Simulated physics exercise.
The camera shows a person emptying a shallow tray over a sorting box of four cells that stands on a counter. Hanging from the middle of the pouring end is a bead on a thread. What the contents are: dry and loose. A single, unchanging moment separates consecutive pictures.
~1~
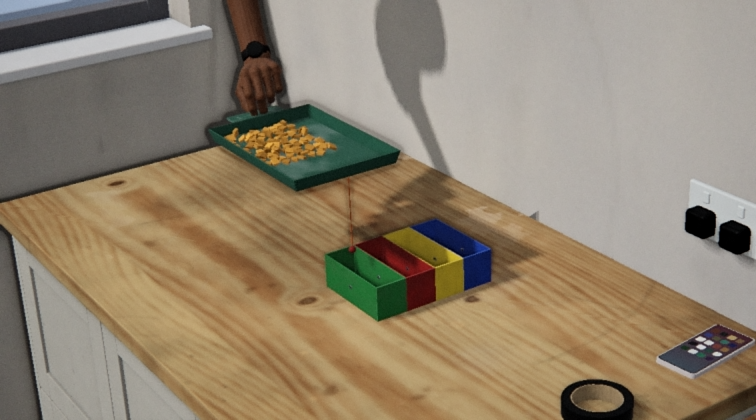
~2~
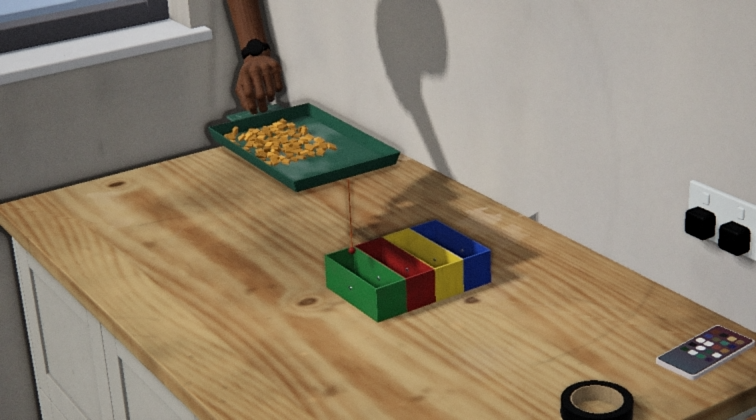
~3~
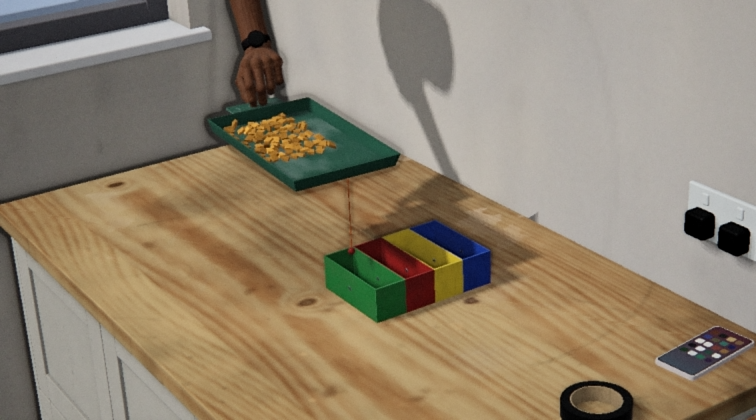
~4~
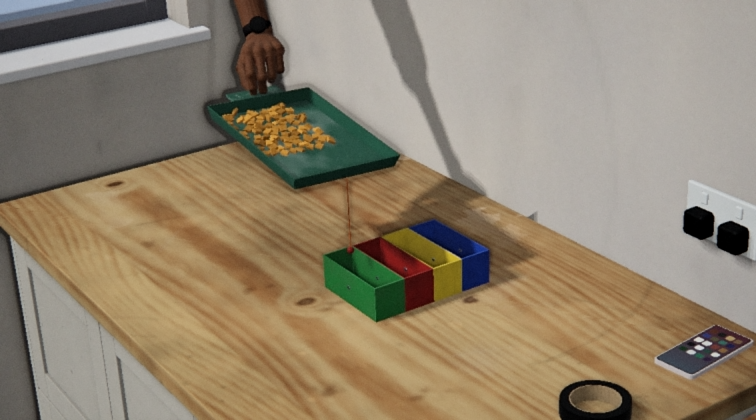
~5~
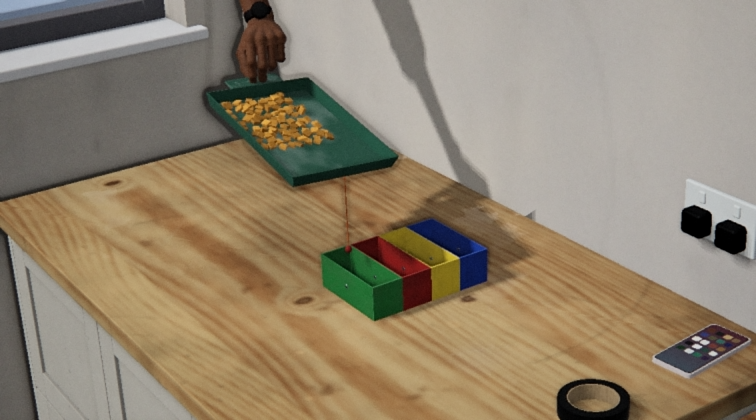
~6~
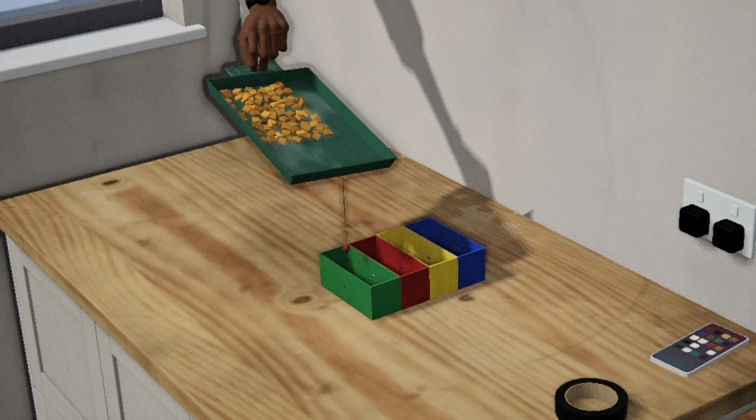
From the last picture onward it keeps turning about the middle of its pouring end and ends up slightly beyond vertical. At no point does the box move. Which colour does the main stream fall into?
The red cell.
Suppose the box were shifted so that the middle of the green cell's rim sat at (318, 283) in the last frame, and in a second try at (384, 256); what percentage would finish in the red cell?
About 0 and 50 per cent respectively.
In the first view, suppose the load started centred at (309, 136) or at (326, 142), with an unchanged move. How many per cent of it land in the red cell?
It would be roughly 50 per cent for the first and roughly 50 per cent for the second.
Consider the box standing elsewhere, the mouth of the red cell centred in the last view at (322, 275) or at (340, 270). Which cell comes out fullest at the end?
So the first one goes to the blue cell and the second to the blue one.
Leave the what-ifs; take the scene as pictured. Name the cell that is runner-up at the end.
The cell in yellow.
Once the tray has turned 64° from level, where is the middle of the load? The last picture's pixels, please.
Near (374, 163).
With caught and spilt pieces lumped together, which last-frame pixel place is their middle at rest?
Centre at rest: Close to (399, 281).
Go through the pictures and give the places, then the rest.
In the first frame, corners of the pouring end at (296, 178) and (395, 150), level; middle of the load at (277, 143), small crackers; bead on its thread at (353, 249); green cell at (391, 296); red cell at (421, 286); yellow cell at (449, 276); blue cell at (477, 267).
In the second frame, corners of the pouring end at (296, 179) and (395, 151), level; middle of the load at (277, 142).
In the third frame, corners of the pouring end at (296, 179) and (395, 153), tipped barely, lowest at the right corner; middle of the load at (276, 138).
In the fourth frame, corners of the pouring end at (296, 177) and (395, 154), tipped a little, lowest at the right corner; middle of the load at (276, 129).
In the fifth frame, corners of the pouring end at (294, 175) and (394, 155), tipped a little, lowest at the right corner; middle of the load at (274, 120).
In the sixth frame, corners of the pouring end at (294, 173) and (392, 156), tipped clearly, lowest at the right corner; middle of the load at (274, 112); green cell at (386, 295); red cell at (415, 285); yellow cell at (443, 275); blue cell at (471, 265).
Soon, tray tipped steeply; most on the tray; a small part falling or outside the box.
A while on, tray tipped past a quarter turn; about a third on the tray; about a quarter in the red cell; about a quarter in the yellow cell; a stray few in the green cell; a stray few in the blue cell; a small part falling or outside the box.
Towards the end, tray tipped past a quarter turn; about half in the red cell; about a third in the yellow cell; a small part in the green cell; a stray few in the blue cell; a stray few falling or outside the box.
Finally, tray tipped past a quarter turn; about half in the red cell; about a third in the yellow cell; a small part in the green cell; a stray few in the blue cell; a stray few outside the box.
